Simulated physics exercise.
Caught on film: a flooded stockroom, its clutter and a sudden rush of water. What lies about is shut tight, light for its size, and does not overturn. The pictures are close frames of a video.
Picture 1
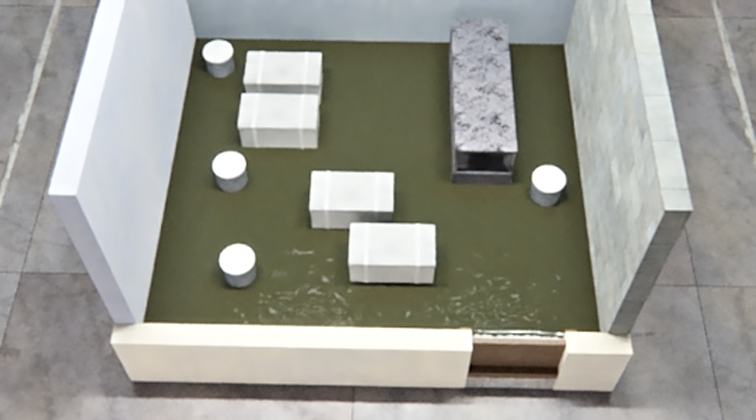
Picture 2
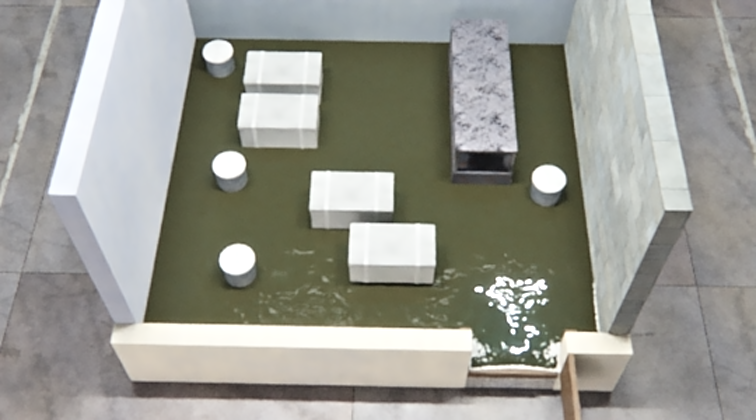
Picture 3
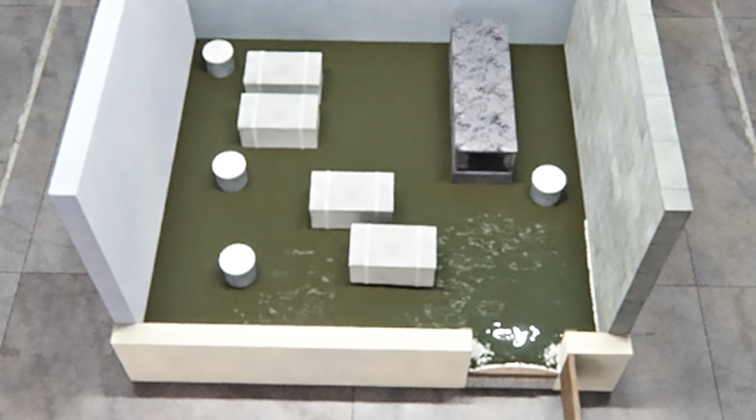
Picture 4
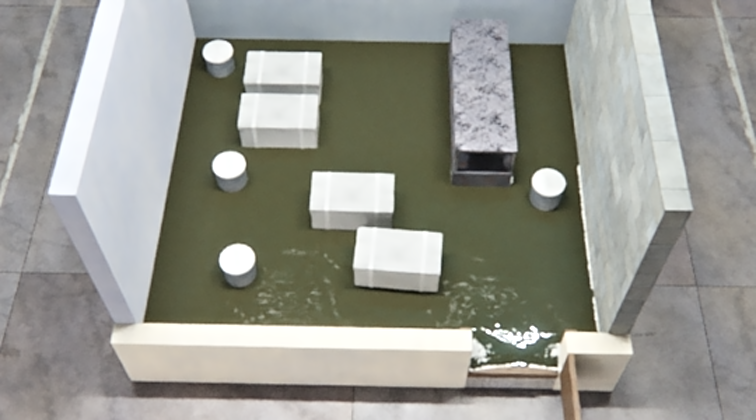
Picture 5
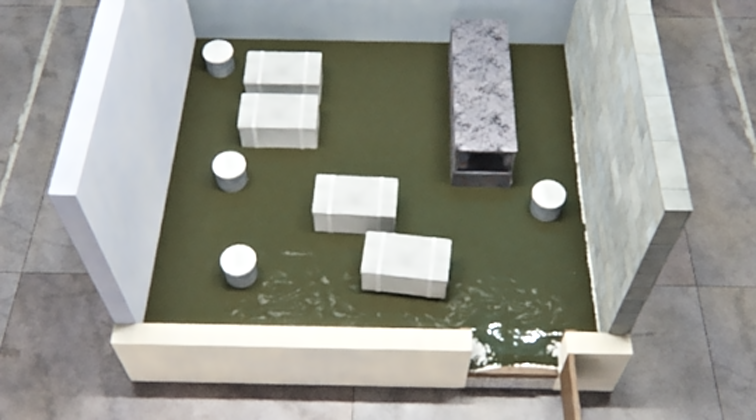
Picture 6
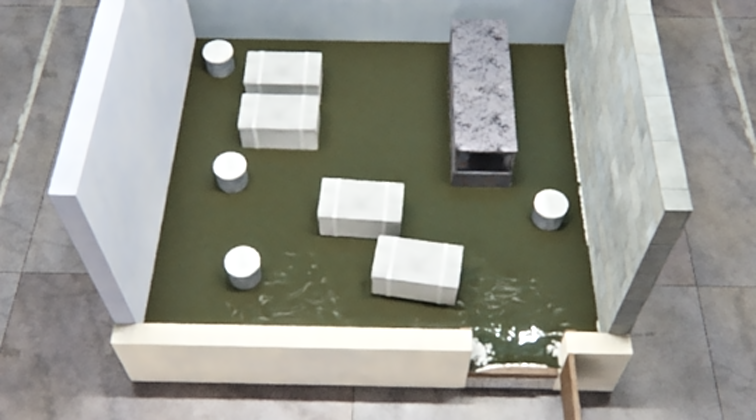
Flooded stockroom with murky green water, a low gate opening at front right, water churning there, nearby white trunks and pails drifting slightly.
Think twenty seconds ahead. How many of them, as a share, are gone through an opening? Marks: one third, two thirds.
It is one to two thirds.
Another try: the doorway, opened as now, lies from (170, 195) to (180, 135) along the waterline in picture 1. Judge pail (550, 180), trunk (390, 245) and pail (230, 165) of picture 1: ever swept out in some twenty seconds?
In turn: Stays, stays, out.
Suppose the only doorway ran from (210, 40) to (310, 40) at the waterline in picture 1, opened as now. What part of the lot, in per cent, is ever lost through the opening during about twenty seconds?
Close to 90 %.
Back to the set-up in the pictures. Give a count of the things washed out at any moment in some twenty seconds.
4 of them.
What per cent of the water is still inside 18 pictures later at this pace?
I make it 72 per cent.
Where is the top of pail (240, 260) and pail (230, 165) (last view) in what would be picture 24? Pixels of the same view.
Around (310, 289) and (252, 204).
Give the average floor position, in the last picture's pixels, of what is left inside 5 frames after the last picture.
Near (344, 215).
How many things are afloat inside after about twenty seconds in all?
It comes to 4.
A moment on, 0 of 8 are out; 8 afloat.
Next, 3 of 8 are out; 5 afloat.
Later, 3 of 8 are out; 5 afloat.
In the end, 4 of 8 are out; 4 afloat.
